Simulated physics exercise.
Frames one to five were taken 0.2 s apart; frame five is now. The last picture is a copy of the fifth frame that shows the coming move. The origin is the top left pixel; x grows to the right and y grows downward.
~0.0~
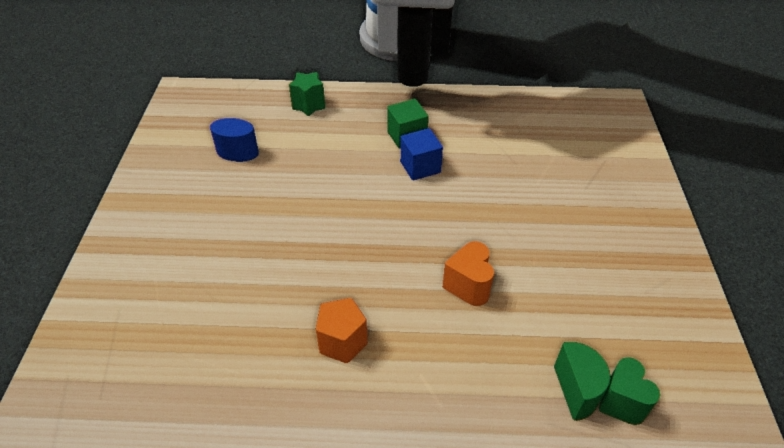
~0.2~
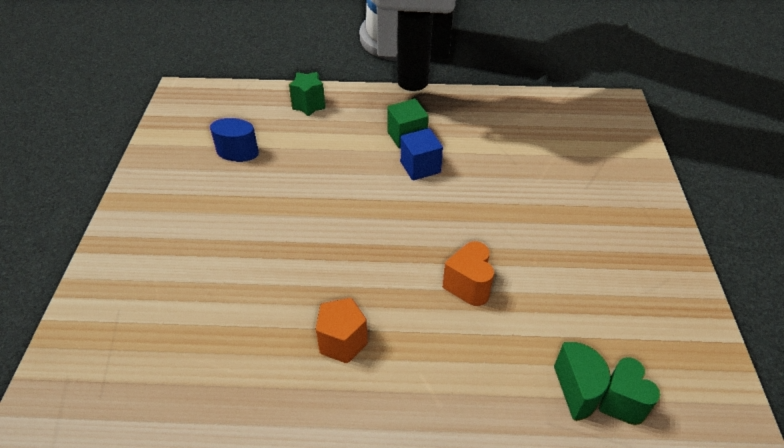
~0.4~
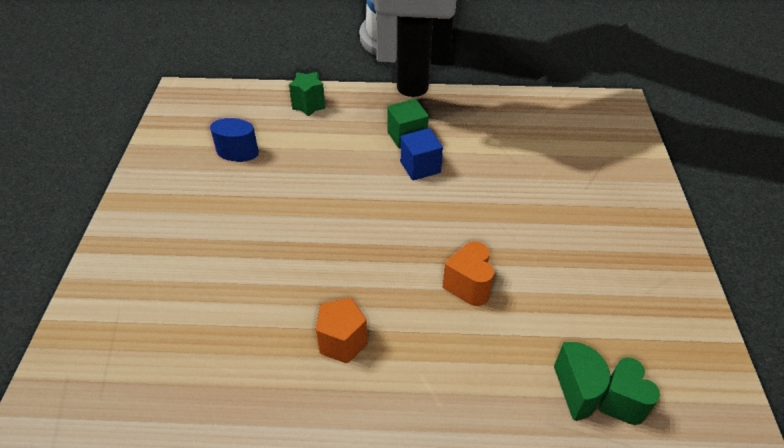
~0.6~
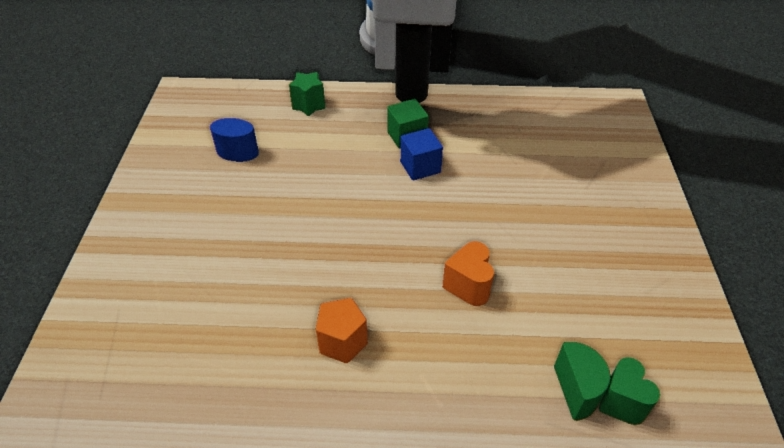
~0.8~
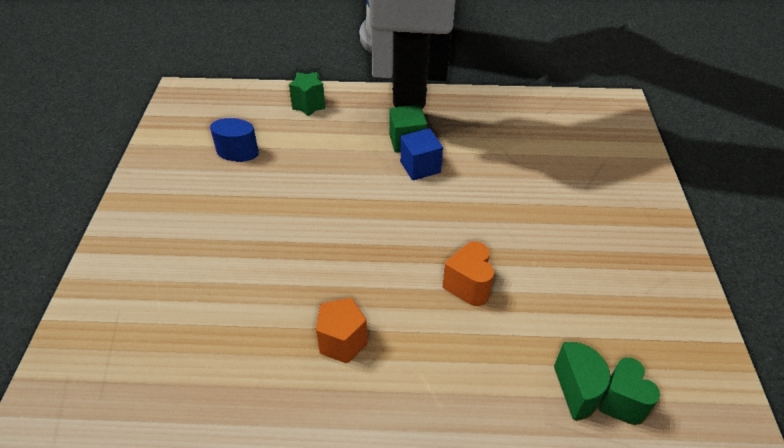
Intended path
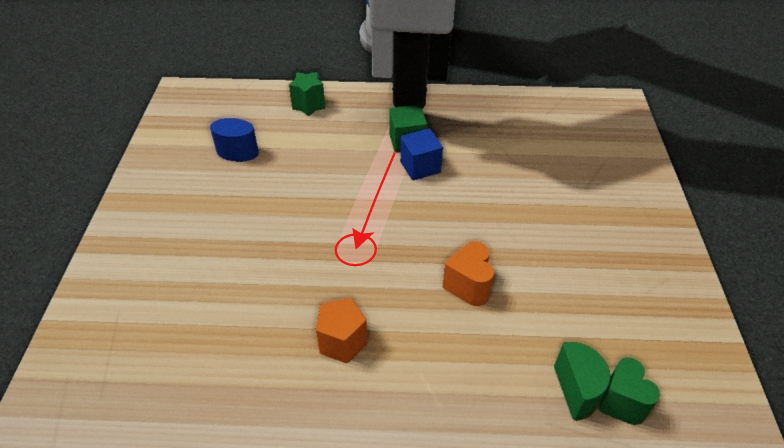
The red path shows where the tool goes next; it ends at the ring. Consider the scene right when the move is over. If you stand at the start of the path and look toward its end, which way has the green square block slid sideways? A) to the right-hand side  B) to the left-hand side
My answer is option B.
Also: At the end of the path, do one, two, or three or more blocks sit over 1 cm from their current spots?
Going by the path, two of them shift by more than about 1 cm.
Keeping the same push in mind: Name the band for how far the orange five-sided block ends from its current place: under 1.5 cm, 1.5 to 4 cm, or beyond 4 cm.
It will move less than 1.5 cm.
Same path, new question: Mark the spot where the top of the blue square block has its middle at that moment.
If I read the scene right, the answer is (445, 191).
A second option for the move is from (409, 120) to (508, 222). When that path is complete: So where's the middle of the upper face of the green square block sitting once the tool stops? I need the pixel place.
It ends at (441, 167).
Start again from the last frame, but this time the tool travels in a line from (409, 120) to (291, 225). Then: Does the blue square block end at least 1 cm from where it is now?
My answer is yes.
The line goes straight from (409, 120) to (356, 249).
On the path given first. One third of the way, tool at (393, 142); green square block at (404, 157), turned 30° anticlockwise; blue square block at (432, 173), turned 20° anticlockwise.
Two thirds of the way, tool at (375, 184); green square block at (407, 196), turned 85° anticlockwise; blue square block at (445, 190), turned 70° anticlockwise.
At the end, tool at (355, 234); orange five-sided block unmoved; green square block at (406, 209), turned 135° anticlockwise; blue square block at (445, 191), turned 70° anticlockwise.
